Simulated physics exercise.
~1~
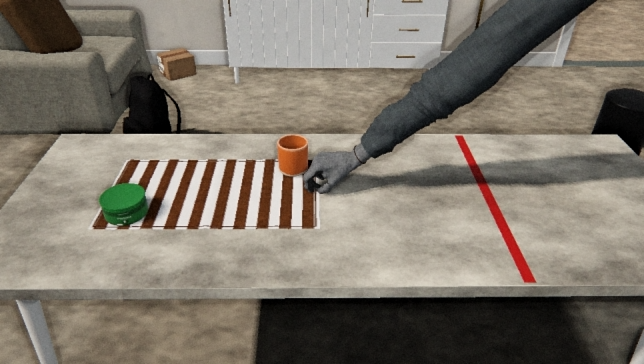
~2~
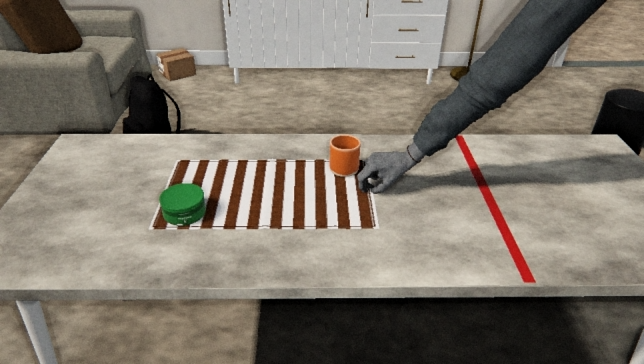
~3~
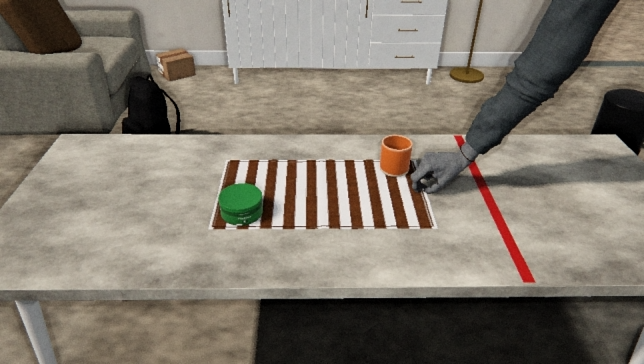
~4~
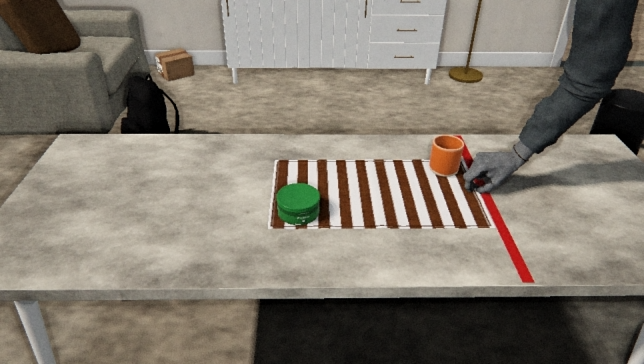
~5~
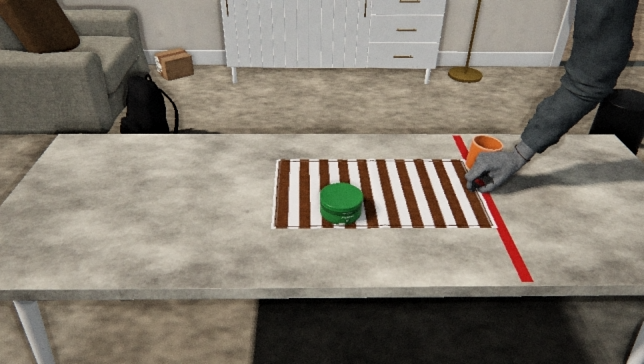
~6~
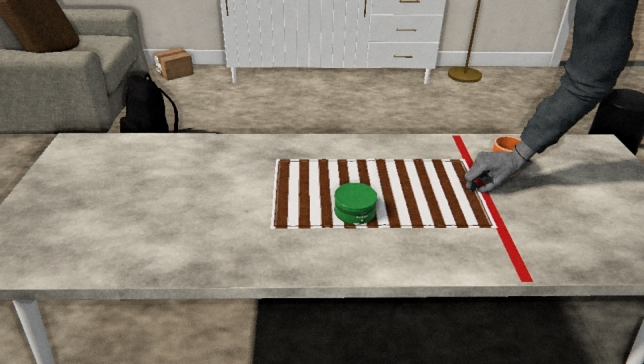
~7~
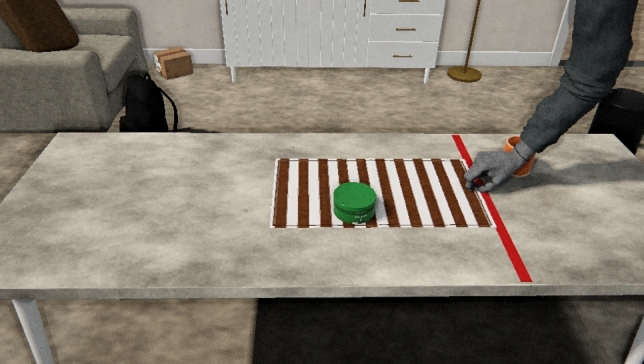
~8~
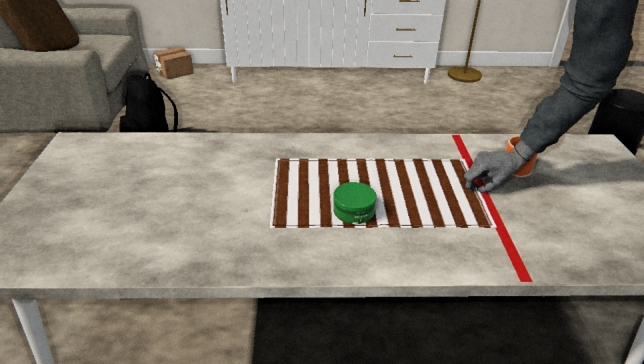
On a grey table, a gloved hand pulled a brown-and-white striped cloth carrying an orange mug and a green tub rightward until it stopped at the red tape, then the mug slid off past the tape while the tub slid a little and stayed on.
